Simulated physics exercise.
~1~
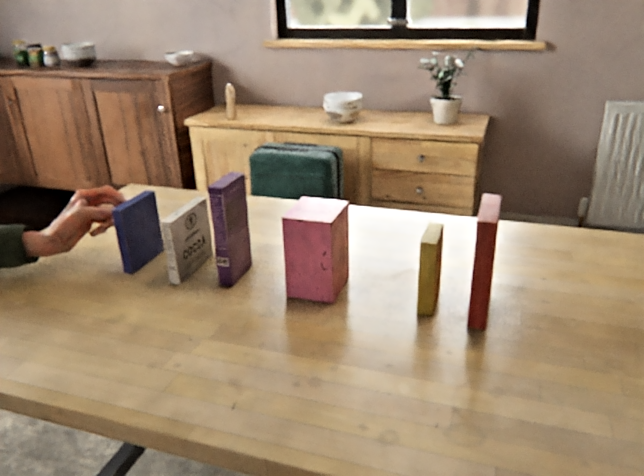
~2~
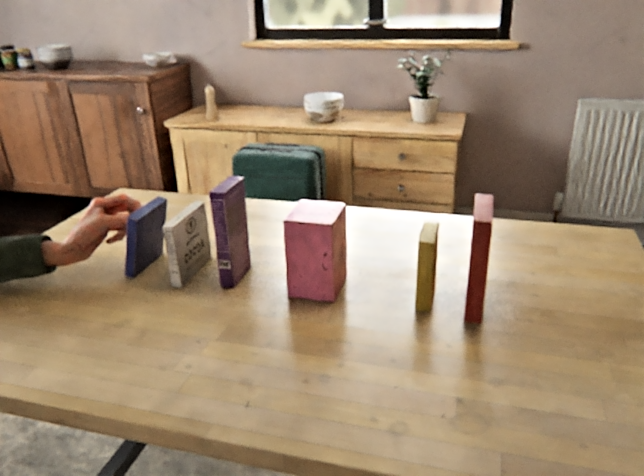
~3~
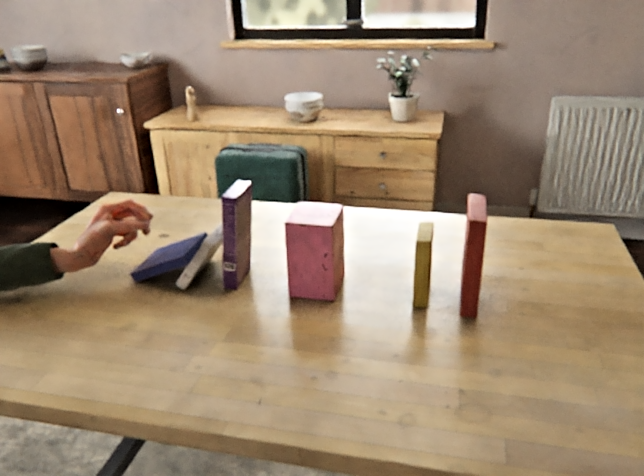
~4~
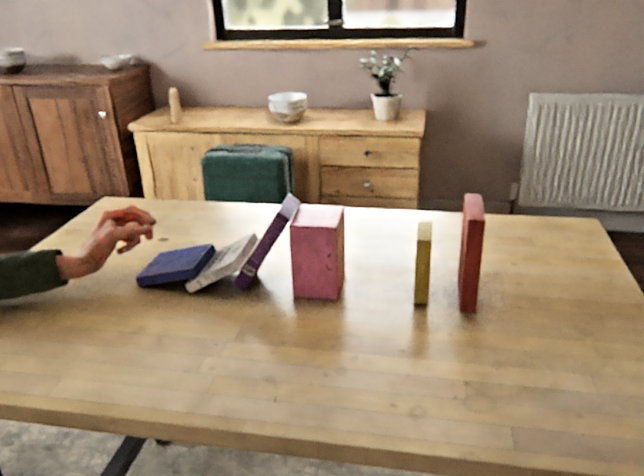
At the start, six upright blocks and boards stand in a line on a wooden table, with a hand touching the blue board at the left end. The hand nudges the blue board, which tips to the right against the white packet. As the hand hangs back, the blue board drops low and the white packet leans over toward the purple packet. The purple packet then tilts right and comes against the thick pink block. By the end, the blue board and white packet are slumped over, the purple packet leans on the pink block, and the pink, yellow and red pieces still stand.
